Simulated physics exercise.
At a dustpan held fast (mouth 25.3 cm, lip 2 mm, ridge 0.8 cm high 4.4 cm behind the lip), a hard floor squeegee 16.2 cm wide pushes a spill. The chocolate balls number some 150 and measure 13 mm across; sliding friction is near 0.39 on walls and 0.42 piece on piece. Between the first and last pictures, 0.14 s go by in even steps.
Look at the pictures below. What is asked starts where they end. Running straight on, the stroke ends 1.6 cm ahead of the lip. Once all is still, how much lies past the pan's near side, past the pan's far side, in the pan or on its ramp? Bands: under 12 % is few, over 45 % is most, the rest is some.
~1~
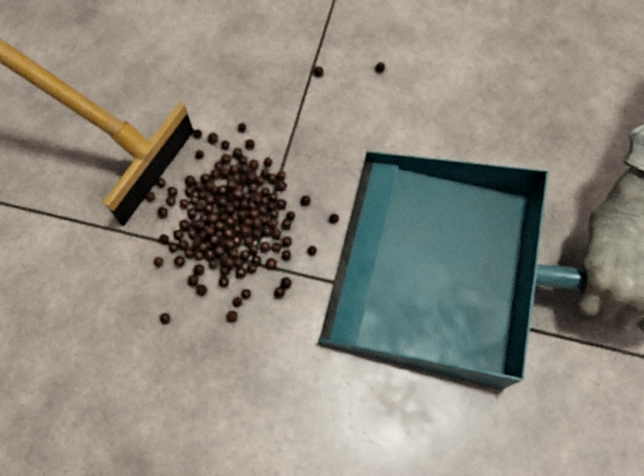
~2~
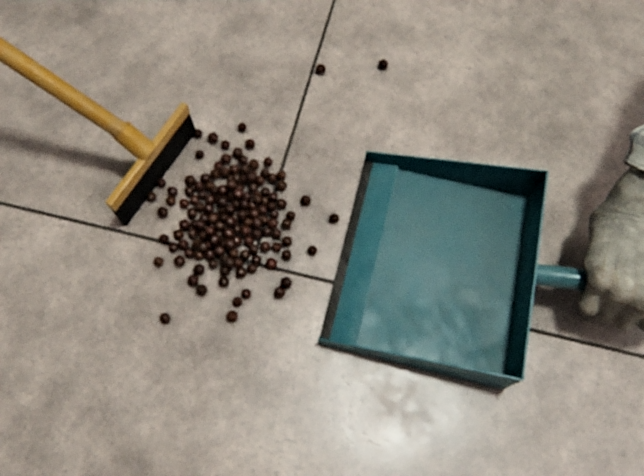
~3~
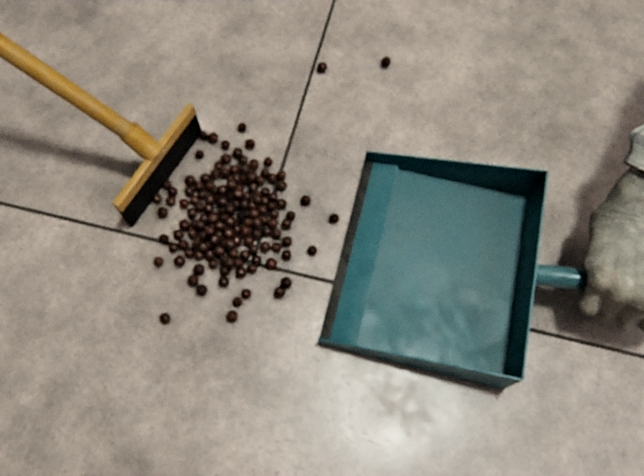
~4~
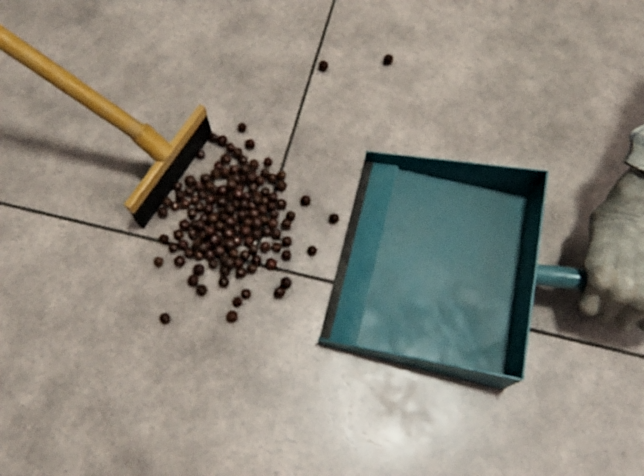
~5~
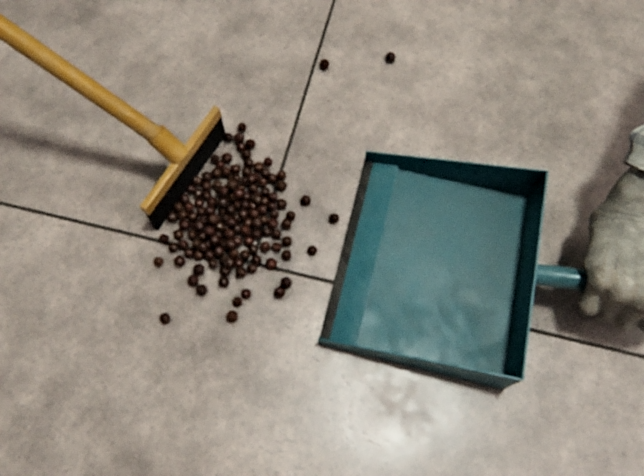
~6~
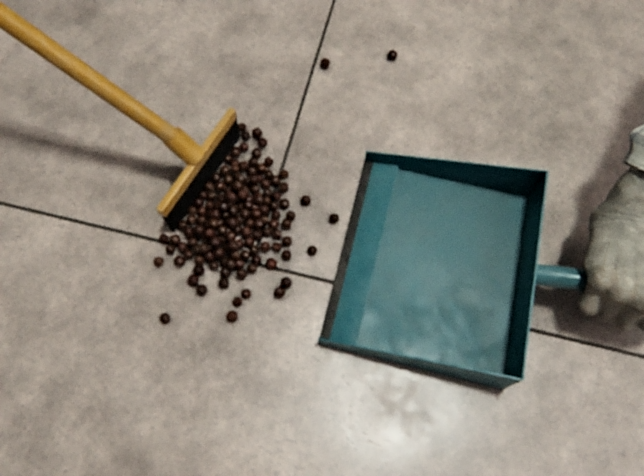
Past the pan's near side: Few; past the pan's far side: Few; in the pan or on its ramp: Some.
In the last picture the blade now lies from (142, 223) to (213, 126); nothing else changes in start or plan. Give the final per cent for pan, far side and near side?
Final per cent - pan 35, far 5, near 15.
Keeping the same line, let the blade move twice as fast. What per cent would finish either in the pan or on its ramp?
Then near 40 in a hundred.
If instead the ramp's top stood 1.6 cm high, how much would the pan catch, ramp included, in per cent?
Estimate with the new ramp: Some 20 in a hundred.
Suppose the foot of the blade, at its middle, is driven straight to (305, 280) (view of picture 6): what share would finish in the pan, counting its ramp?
I'd expect around 40 per cent.
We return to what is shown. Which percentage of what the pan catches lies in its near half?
I'd put it near 20 per cent.
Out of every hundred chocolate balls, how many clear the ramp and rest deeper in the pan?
Roughly 10 percent.
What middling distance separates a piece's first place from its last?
It comes to some 14 cm.
Then, 0.13 s after the last picture, middle of the blade 11 cm from the lip; 0 % over the lip, far side 5 %, near side 0 %.
Then, 0.21 s after the last picture, middle of the blade 6 cm from the lip; 5 % over the lip, far side 5 %, near side 5 %.
Then, 0.43 s after the last picture, middle of the blade 4 cm from the lip; 25 % over the lip, far side 5 %, near side 5 %.
In the end, near side 5 %, far side 5 %, pan 20 %, in front of the lip or behind the blade 65 %.
